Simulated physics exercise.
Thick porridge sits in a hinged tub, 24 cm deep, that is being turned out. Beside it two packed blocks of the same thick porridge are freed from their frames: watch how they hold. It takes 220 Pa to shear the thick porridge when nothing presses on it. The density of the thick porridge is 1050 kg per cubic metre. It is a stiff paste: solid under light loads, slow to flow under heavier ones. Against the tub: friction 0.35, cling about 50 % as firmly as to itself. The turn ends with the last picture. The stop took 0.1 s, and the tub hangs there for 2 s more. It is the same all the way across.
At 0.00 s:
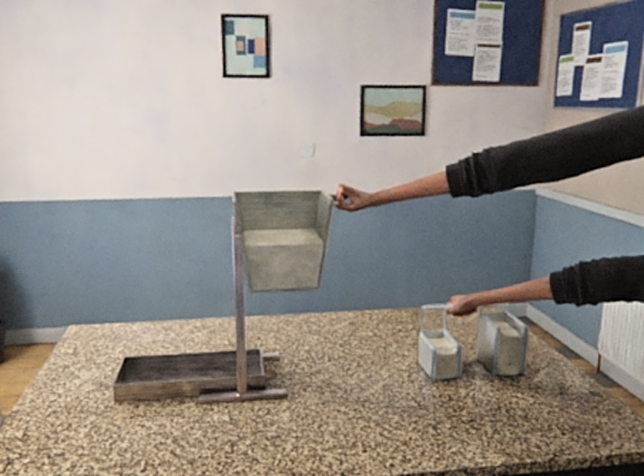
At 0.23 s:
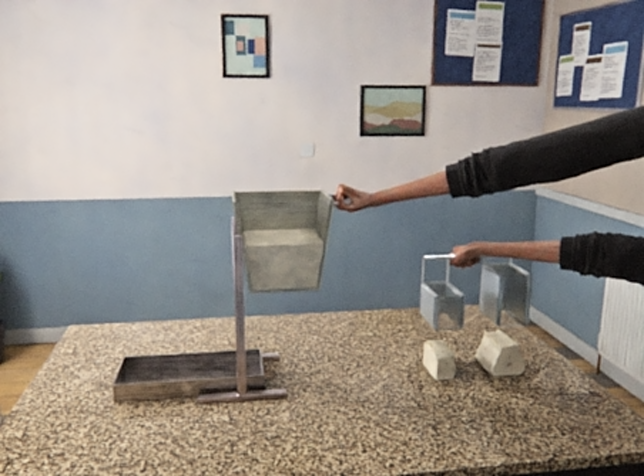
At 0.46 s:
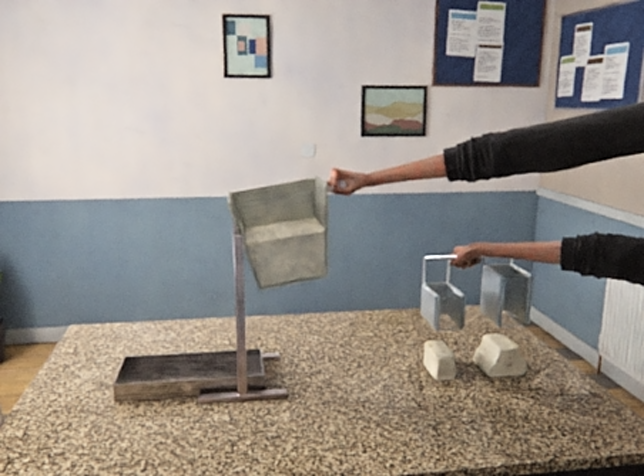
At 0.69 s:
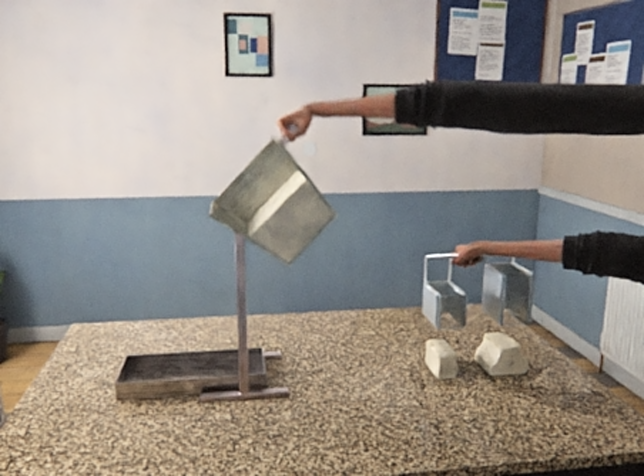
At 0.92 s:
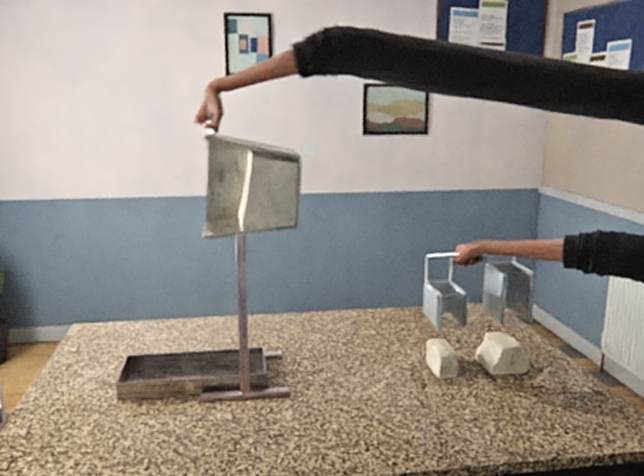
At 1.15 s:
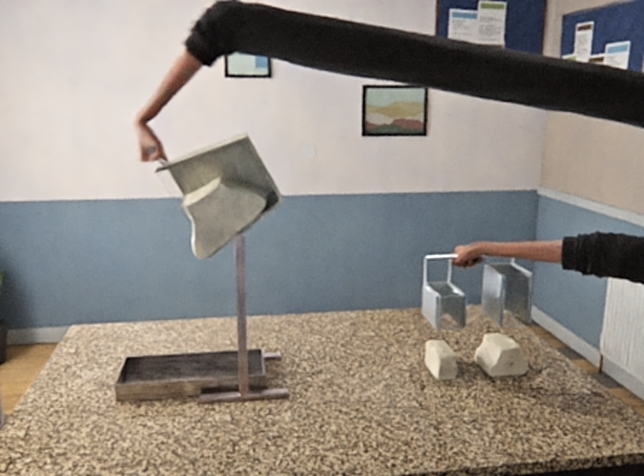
A hand swung a metal tub of thick, pale porridge up and over to the left until it bulged at the rim, while another hand lifted two metal molds off blocks that sagged slightly.
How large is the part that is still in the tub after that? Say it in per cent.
Expect roughly 0 %.
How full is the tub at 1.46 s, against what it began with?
Some 0 per cent.
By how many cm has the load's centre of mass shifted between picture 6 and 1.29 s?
Some 17 cm.
After 1.29 s, the tub is at 118 degrees and holds 24 %.
After 1.46 s, the tub is at 118 degrees and holds 0 %.
After 1.63 s, the tub is at 118 degrees and holds 0 %.
After 1.80 s, the tub is at 118 degrees and holds 0 %.
After 3.15 s, the tub is at 118 degrees and holds 0 %.
